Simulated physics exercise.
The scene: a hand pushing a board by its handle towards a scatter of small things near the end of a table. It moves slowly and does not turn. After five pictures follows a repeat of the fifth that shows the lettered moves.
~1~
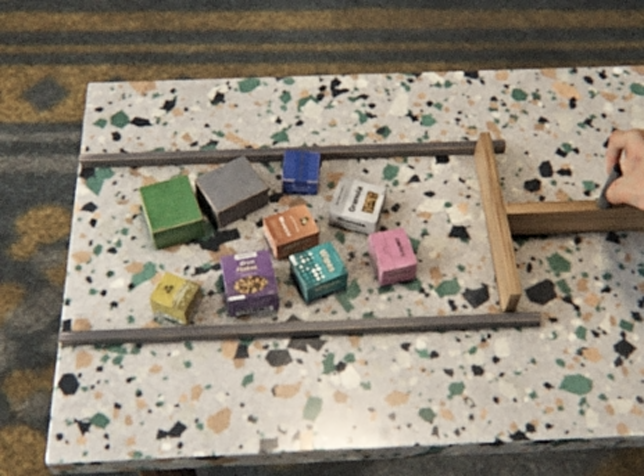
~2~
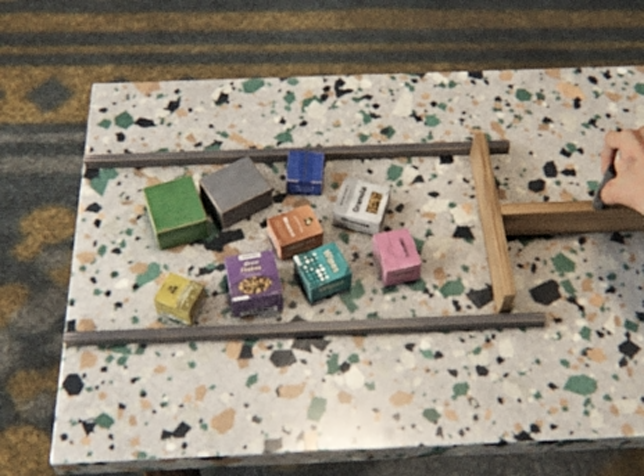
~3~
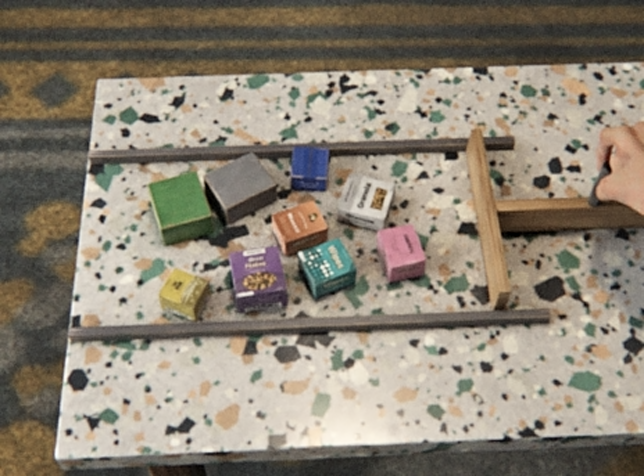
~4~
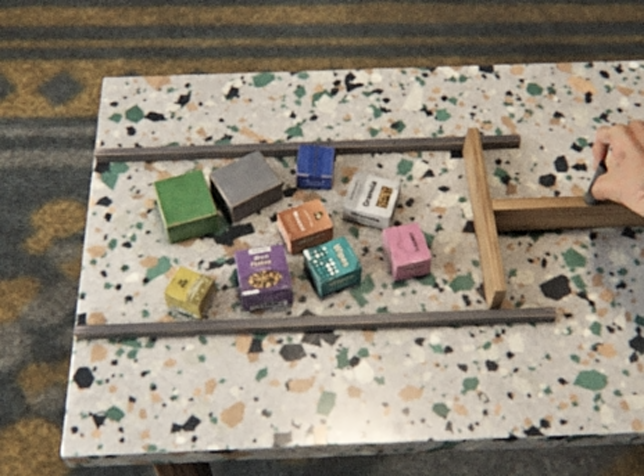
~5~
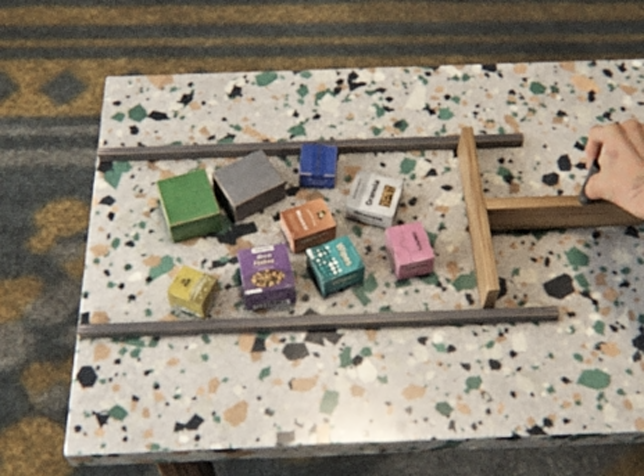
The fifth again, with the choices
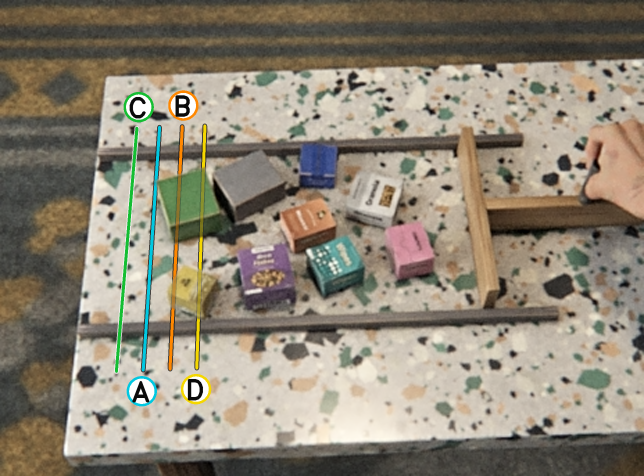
On a speckled tabletop, a hand holding a wooden pusher by its handle moves it slightly left between two dark rails, towards a scatter of small coloured boxes, which stay in their arrangement as the view shifts a little.
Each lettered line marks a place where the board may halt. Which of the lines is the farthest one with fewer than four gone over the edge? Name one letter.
Up to line B.
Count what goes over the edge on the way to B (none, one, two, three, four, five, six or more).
In all, three.
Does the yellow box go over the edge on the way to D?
By then, yes.
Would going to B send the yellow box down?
Yes.
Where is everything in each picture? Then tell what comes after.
Pink box (393, 257); yellow box (177, 298); green block (172, 211), in the first picture.
Board (495, 209); turquoise box (323, 271), in the second picture.
Board (490, 205); purple packet (259, 279), in the third picture.
Board (486, 204); grey block (246, 186), in the fourth picture.
Board (480, 203); pink box (410, 251); yellow box (194, 292); green block (190, 205), in the fifth picture.
On the copy, A at (152, 239); B at (177, 238); C at (128, 240); D at (201, 237).
On B. First, board (371, 207); purple packet (257, 277); turquoise box (305, 267).
Then, board (262, 211); yellow box (100, 302); green block (124, 210).
Finally, board (177, 214); purple packet over the edge; green block over the edge; three fallen.
By contrast, A drops five; C drops six; D is within the limit but short.
